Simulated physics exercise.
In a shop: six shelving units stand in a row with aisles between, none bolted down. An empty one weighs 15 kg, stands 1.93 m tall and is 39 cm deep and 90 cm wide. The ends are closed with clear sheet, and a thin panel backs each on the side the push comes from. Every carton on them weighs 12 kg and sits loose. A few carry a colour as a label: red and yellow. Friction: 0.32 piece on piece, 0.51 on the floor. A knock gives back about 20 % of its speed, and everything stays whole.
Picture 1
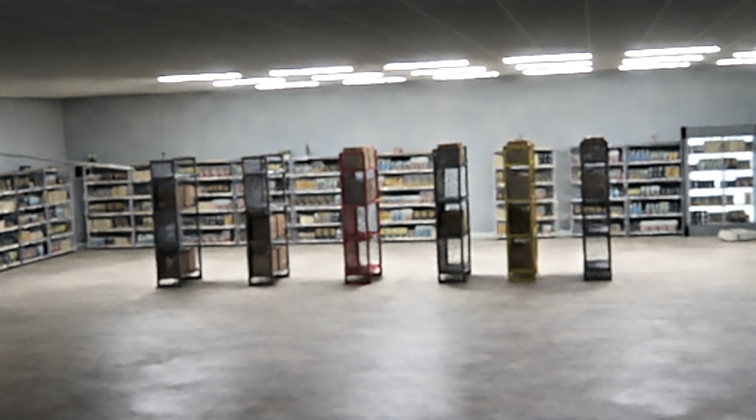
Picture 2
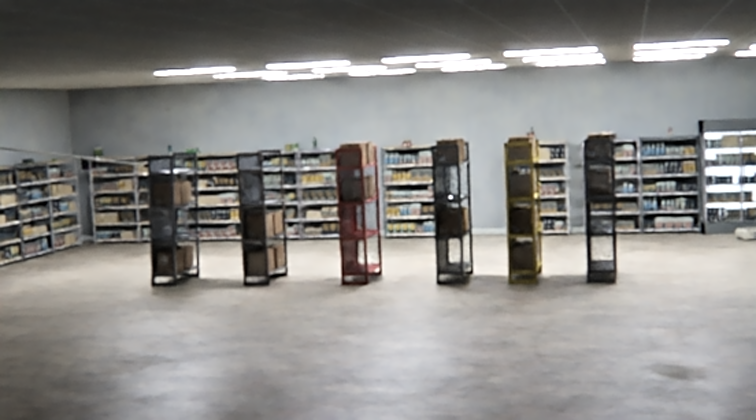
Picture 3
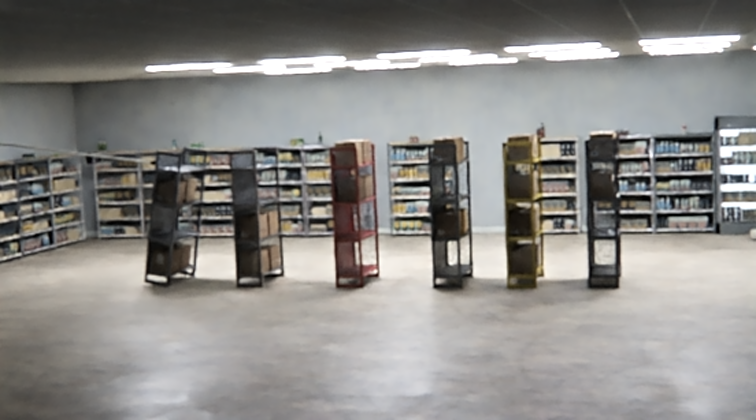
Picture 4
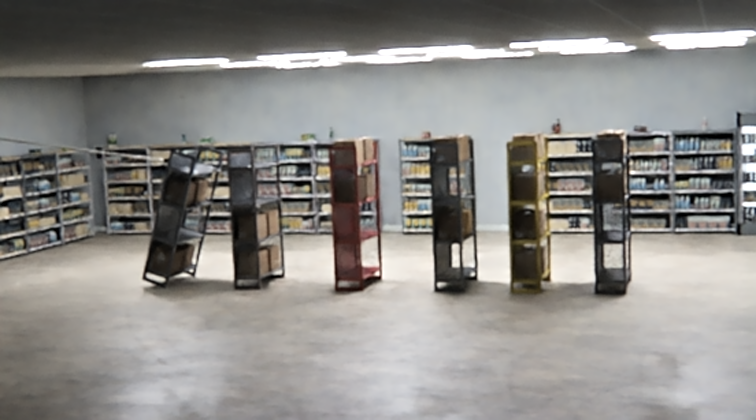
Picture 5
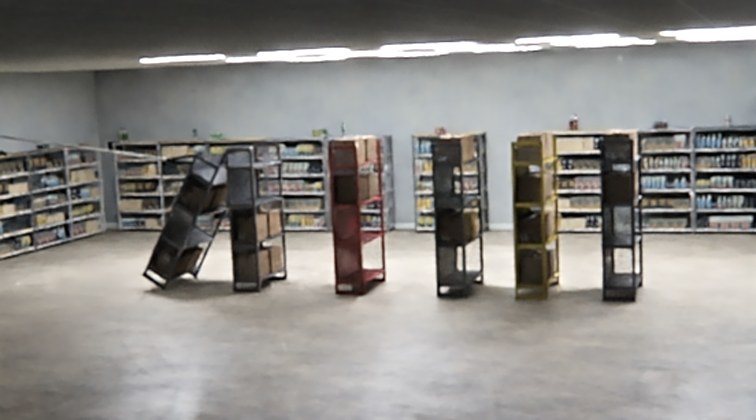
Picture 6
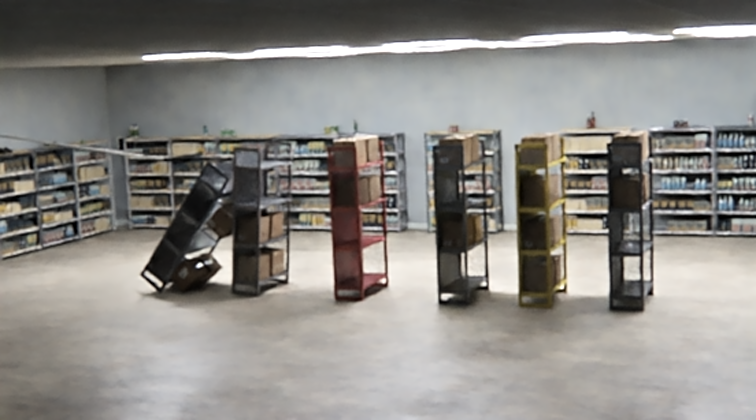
Six tall shelving units stood in a row in a store while a thin pole pushed the leftmost one, which tilted steadily to the right until it leaned steeply against the second.
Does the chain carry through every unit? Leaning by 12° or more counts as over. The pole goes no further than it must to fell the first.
Here only some go over.
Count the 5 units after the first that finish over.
The count is 1.
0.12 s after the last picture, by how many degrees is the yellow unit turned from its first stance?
Roughly 0°.
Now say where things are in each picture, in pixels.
In the first frame (each place is the centre of the face we see best; the camera moves round a little), pole end (136, 170) 18 cm from the first unit; red unit (355, 219); yellow unit (519, 214); the others all in place.
The second frame shows pole end (145, 166) pushing; yellow unit (520, 214).
The third frame shows pole end (152, 163) pushing; yellow unit (519, 216); the others all in place.
The fourth frame shows pole end (164, 161) pushing; red unit (346, 219); the others all in place.
The fifth frame shows pole end (168, 160) stopped; red unit (346, 221); the others all in place.
The sixth frame shows pole end (165, 160) stopped; red unit (345, 224); yellow unit (533, 227); steepest lean 5°, the unit at (276, 219); one has shifted.
Then, 0.12 s later than the last frame, 4 cartons spilt or dropped; none of the 5 other units over, 1 disturbed.
Then, 0.32 s later than the last frame, 4 cartons spilt or dropped; 1 of the 5 other units over.
Then, 0.78 s later than the last frame, 6 cartons spilt or dropped; 1 of the 5 other units over.
Then, 1.04 s later than the last frame, 8 cartons spilt or dropped; 1 of the 5 other units over; red unit tilted 4°.
When it is over, 8 cartons spilt or dropped; 1 of the 5 other units over; red unit moved 11 cm; yellow unit unmoved. Four left standing. In pixels of the last frame, middles, red unit near (369, 219), yellow unit near (542, 221).
